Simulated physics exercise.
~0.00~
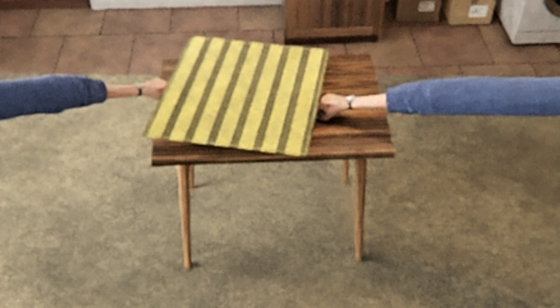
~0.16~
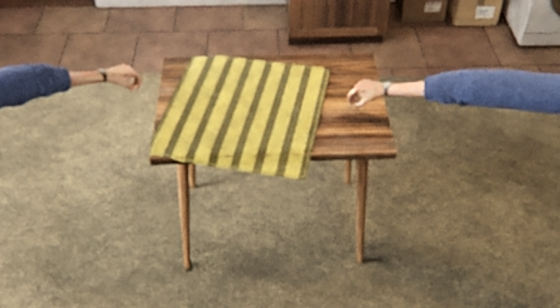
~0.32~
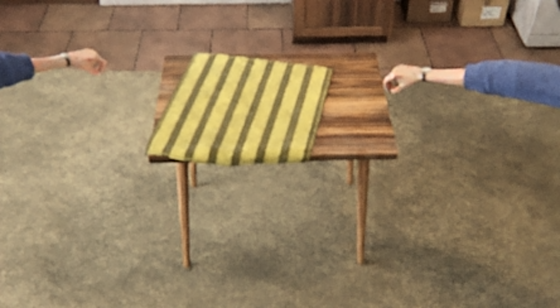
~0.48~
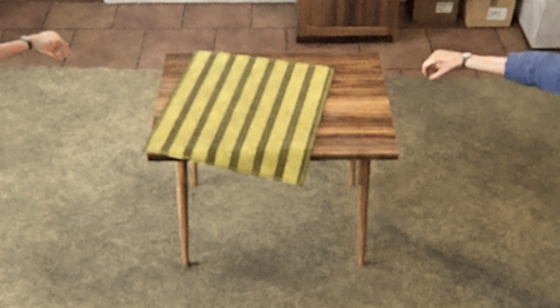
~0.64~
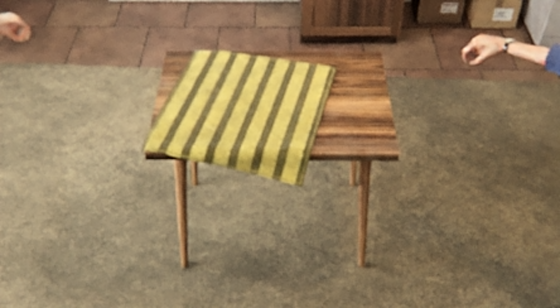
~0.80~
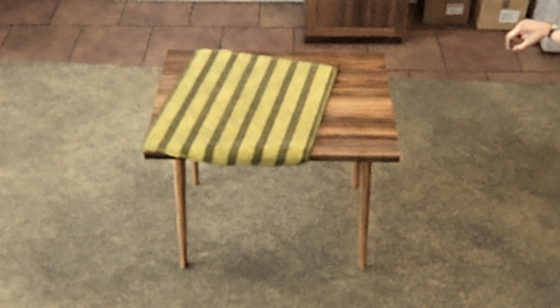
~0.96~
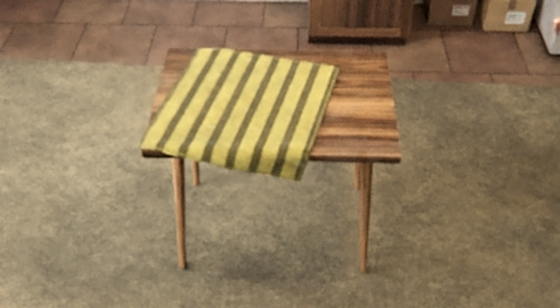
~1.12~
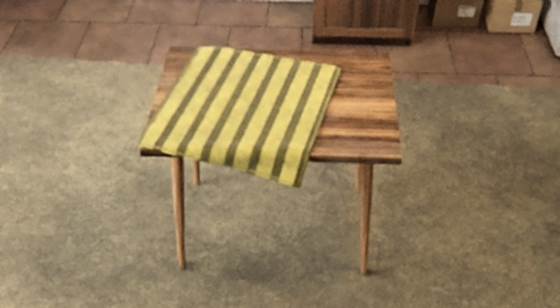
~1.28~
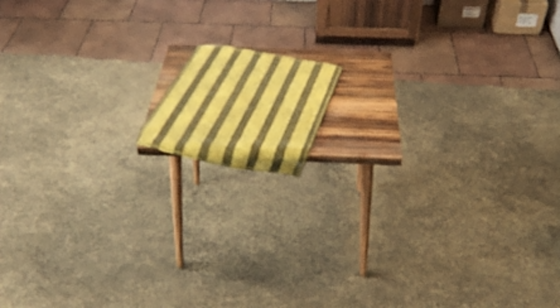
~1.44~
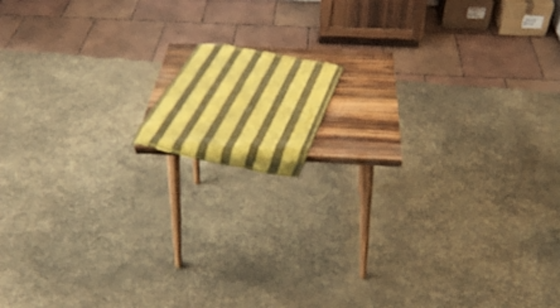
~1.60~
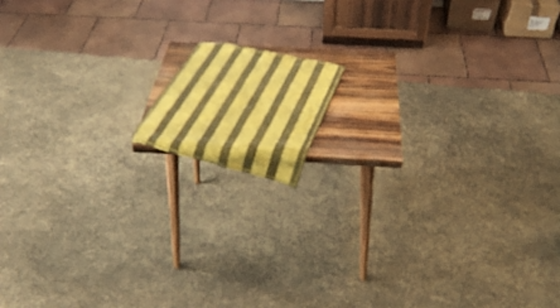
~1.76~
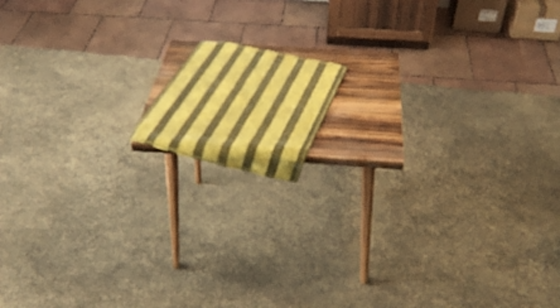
Yellow striped towel dropping flat onto a wooden table, two hands withdrawing to either side, the cloth staying put, slightly overhanging the edge.
